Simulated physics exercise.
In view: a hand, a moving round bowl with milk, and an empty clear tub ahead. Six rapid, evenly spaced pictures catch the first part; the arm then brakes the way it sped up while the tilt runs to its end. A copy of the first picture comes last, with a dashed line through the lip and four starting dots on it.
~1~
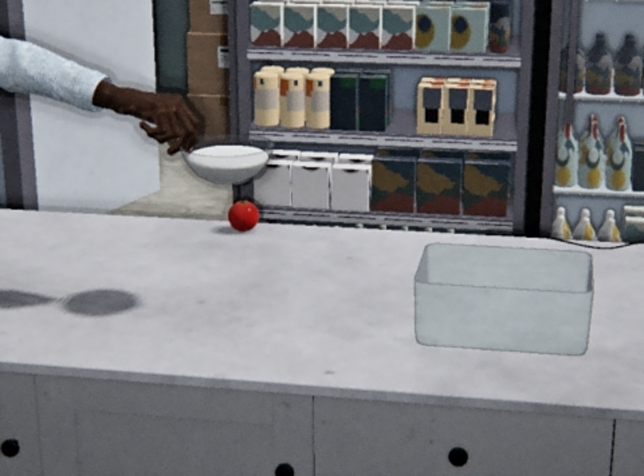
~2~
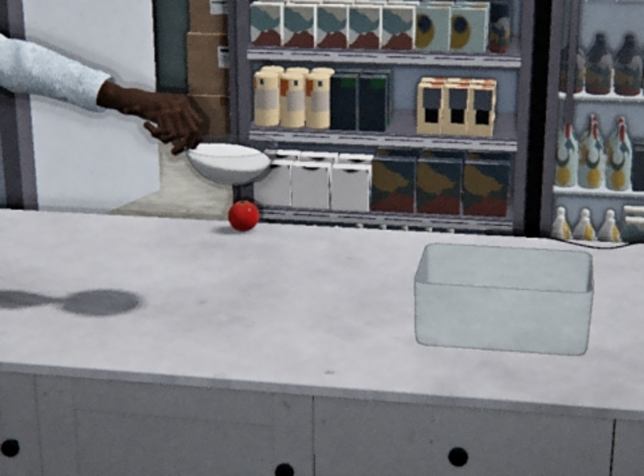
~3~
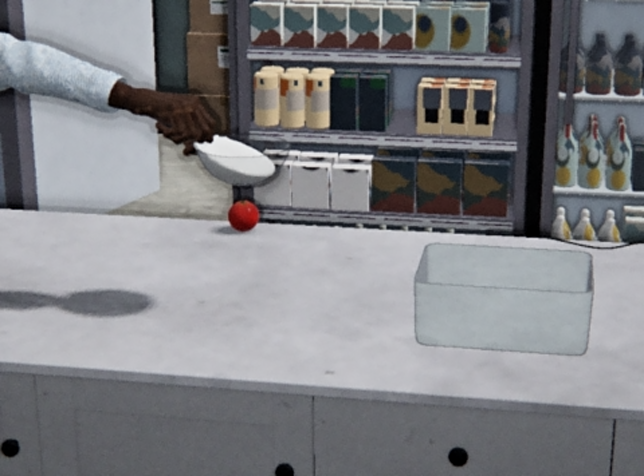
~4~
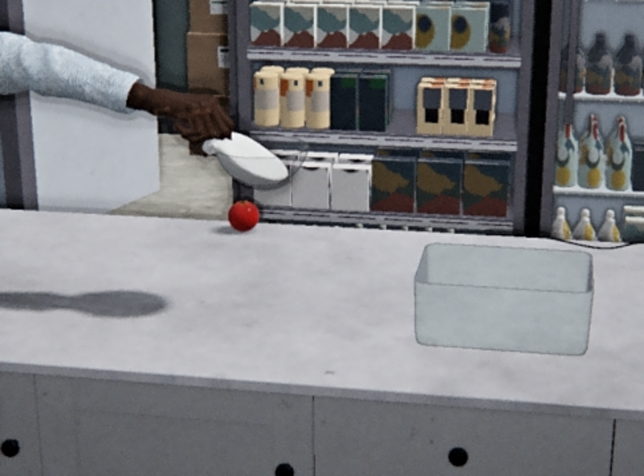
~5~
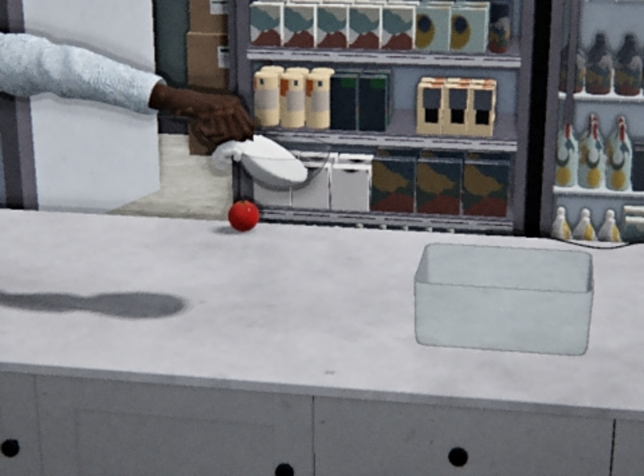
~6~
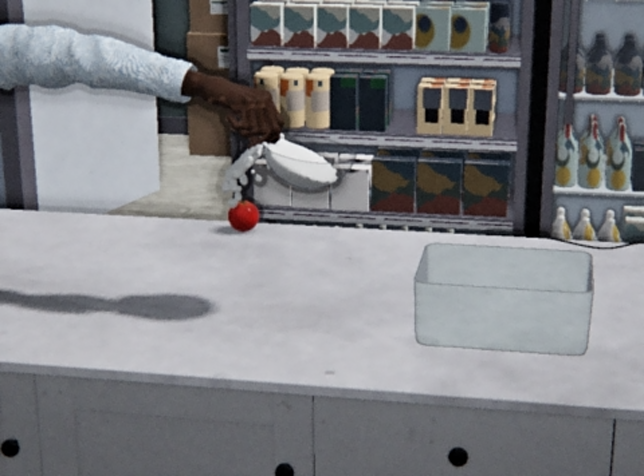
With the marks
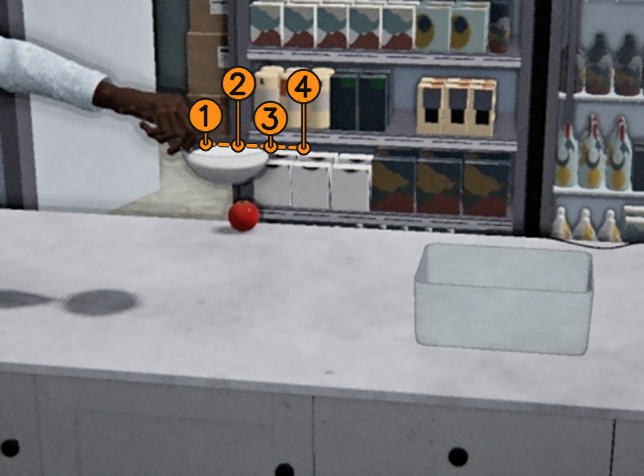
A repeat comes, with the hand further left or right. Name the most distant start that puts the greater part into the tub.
I would pick place 2.
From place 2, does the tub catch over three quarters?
No, less.
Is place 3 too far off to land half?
No, that is safe.
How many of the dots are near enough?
Three.
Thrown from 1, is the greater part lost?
Yes, it does.
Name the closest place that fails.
1.
On the marked copy, 1 at (205, 143); 2 at (238, 145); 3 at (270, 146); 4 at (303, 148).
With 1, about 31 % lands in the tub, 65 % falls short and 4 % goes beside or beyond.
With 2, about 63 % lands in the tub, 30 % falls short and 7 % goes beside or beyond.
With 3, about 73 % lands in the tub, 18 % falls short and 9 % goes beside or beyond.
With 4, about 78 % lands in the tub, 19 % falls short and 3 % goes beside or beyond.
